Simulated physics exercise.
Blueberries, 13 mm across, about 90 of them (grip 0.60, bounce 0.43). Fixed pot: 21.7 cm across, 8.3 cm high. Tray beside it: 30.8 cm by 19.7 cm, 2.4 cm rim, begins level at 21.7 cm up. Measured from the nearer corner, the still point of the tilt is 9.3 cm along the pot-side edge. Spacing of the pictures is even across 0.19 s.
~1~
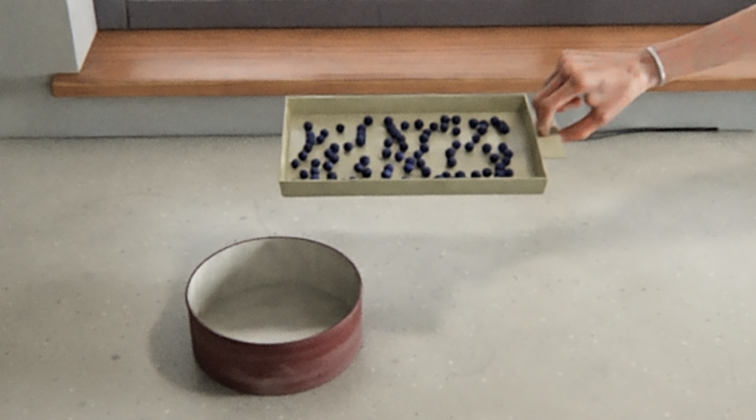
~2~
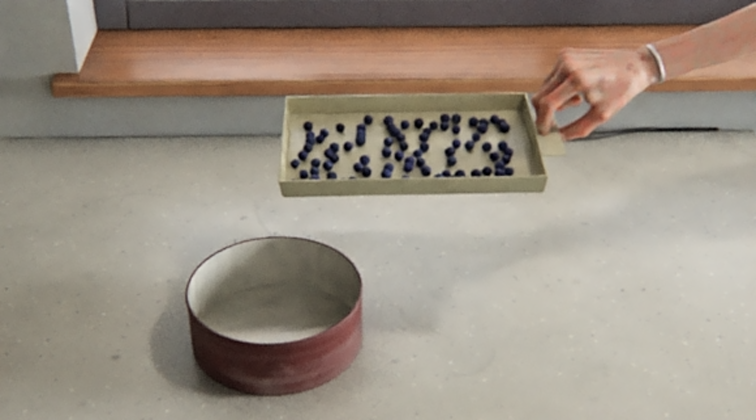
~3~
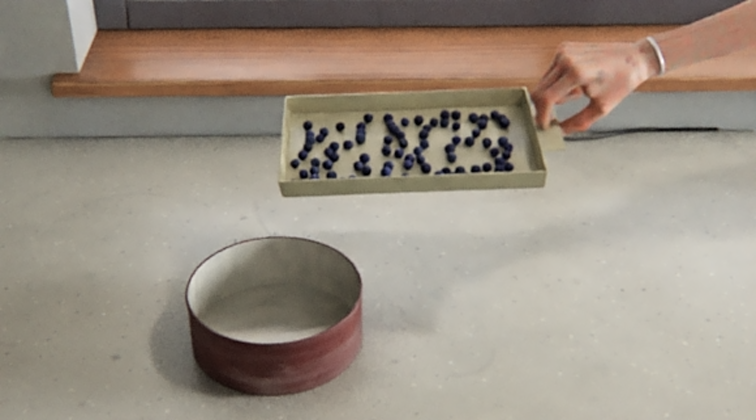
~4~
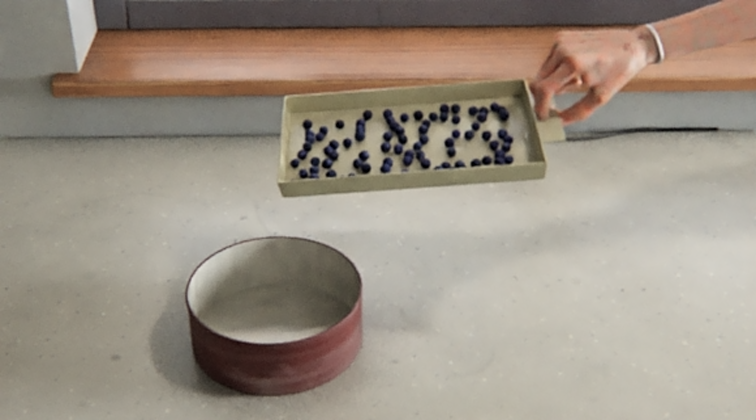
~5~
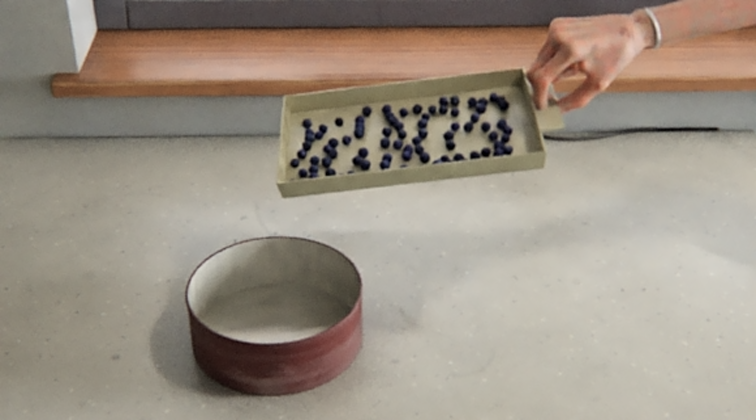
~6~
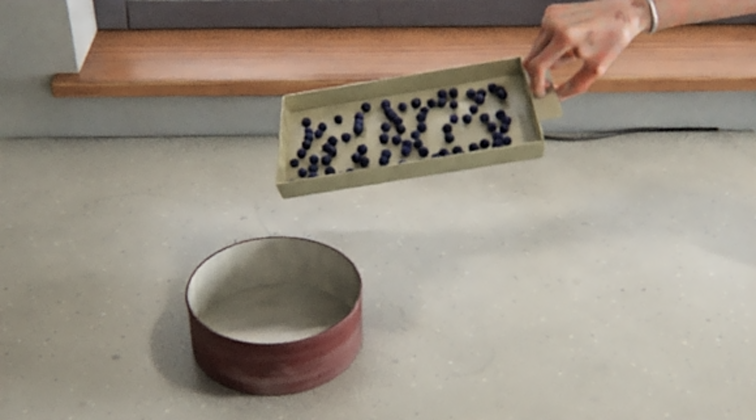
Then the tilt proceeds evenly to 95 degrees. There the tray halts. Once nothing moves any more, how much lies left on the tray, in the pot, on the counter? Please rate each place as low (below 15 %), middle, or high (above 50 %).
Left on the tray: Low, pot: High, counter: Middle.
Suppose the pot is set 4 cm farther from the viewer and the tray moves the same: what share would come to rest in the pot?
My estimate: Some 95 per cent.
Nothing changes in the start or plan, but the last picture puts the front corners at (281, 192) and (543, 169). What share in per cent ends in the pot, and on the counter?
You'd end with pot at 70 and counter at 30.
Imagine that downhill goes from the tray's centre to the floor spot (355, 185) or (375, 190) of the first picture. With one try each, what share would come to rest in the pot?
Roughly 90 per cent on the first try and 50 per cent on the second.
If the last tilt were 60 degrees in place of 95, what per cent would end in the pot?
I'd put it at close to 5 per cent.
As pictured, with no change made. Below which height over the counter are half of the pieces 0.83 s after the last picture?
Height: Around 24 cm.
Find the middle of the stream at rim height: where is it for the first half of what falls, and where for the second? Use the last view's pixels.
(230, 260) first, (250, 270) later, roughly.
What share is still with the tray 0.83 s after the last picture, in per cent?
About 90 per cent.
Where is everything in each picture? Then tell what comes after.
In the first frame, tray tilt 0 degrees, front corners at (282, 179) and (544, 176); middle of the pieces at (399, 157); pot at (274, 287).
In the second frame, tray tilt 0 degrees, front corners at (282, 179) and (544, 175); middle of the pieces at (399, 156).
In the third frame, tray tilt 2 degrees, front corners at (281, 180) and (544, 170); middle of the pieces at (399, 153).
In the fourth frame, tray tilt 4 degrees, front corners at (281, 180) and (544, 161), lowest corner left front; middle of the pieces at (398, 150).
In the fifth frame, tray tilt 7 degrees, front corners at (280, 181) and (543, 150), lowest corner left front; middle of the pieces at (398, 145).
In the sixth frame, tray tilt 10 degrees, front corners at (279, 182) and (541, 140), lowest corner left front; middle of the pieces at (397, 140); pot at (274, 287).
Then, 0.50 s after the last picture, tilt 51 degrees; the tray holds 100 %, the pot 0 %.
Then, 0.83 s after the last picture, tilt 77 degrees; the tray holds 90 %, the pot 5 %.
Then, 1.26 s after the last picture, tilt 95 degrees; the tray holds 45 %, the pot 10 %.
In the end, tray 0 %, pot 80 %, counter 20 %.
